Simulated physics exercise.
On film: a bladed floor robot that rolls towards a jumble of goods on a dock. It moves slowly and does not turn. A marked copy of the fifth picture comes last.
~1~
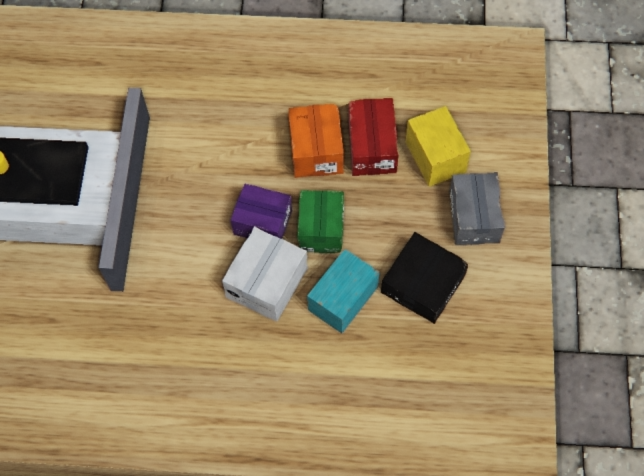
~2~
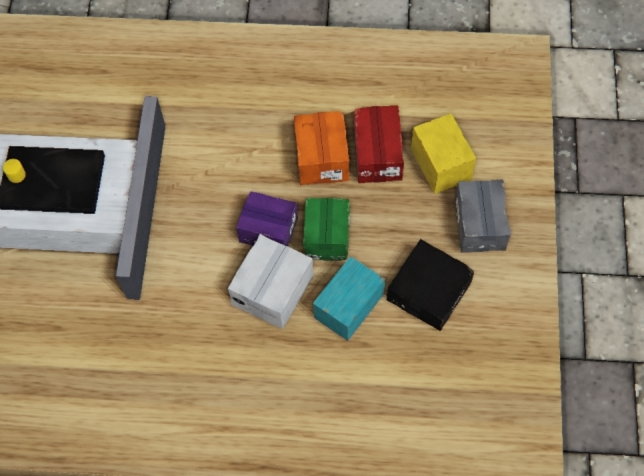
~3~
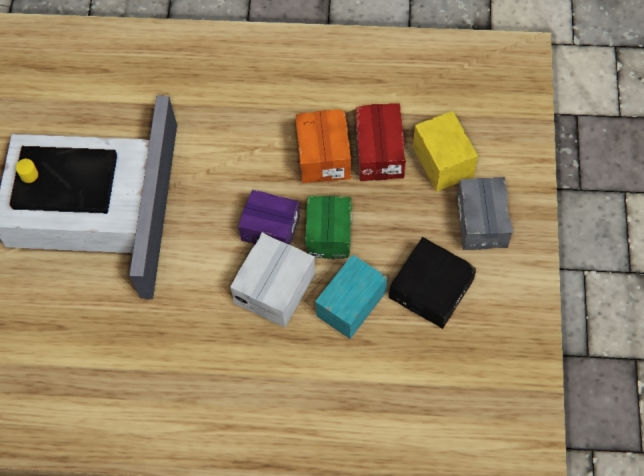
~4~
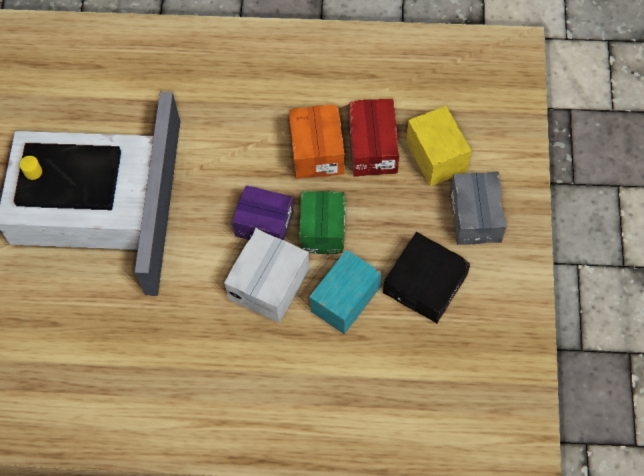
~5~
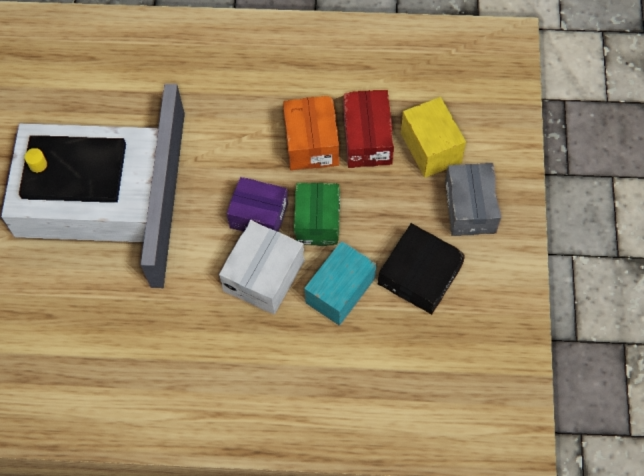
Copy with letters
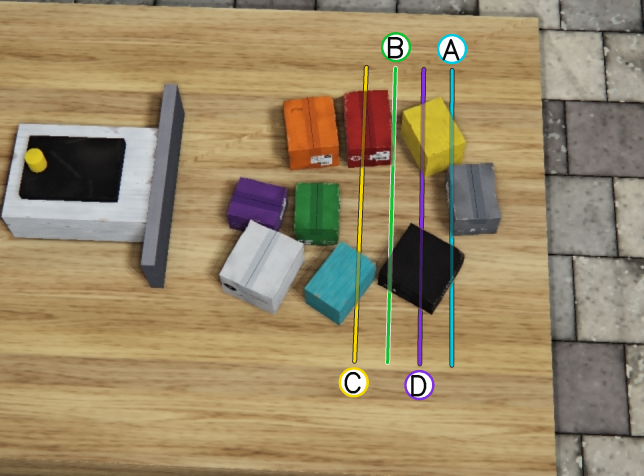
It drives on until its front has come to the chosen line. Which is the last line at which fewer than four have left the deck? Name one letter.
No farther than A.
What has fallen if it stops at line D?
The black box.
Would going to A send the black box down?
Yes.
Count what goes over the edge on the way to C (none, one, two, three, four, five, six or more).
The count is none.
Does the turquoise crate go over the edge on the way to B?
No.
On the copy, A at (452, 208); B at (392, 206); C at (361, 205); D at (422, 207).
On A. First, robot (184, 172); turquoise crate (353, 284); white box (302, 265).
Then, robot (289, 176); black box (512, 265); yellow crate (494, 143).
Finally, robot (370, 179); yellow crate over the edge; grey box over the edge; three fallen.
By contrast, B is within the limit but short; C is within the limit but short; D is within the limit but short.
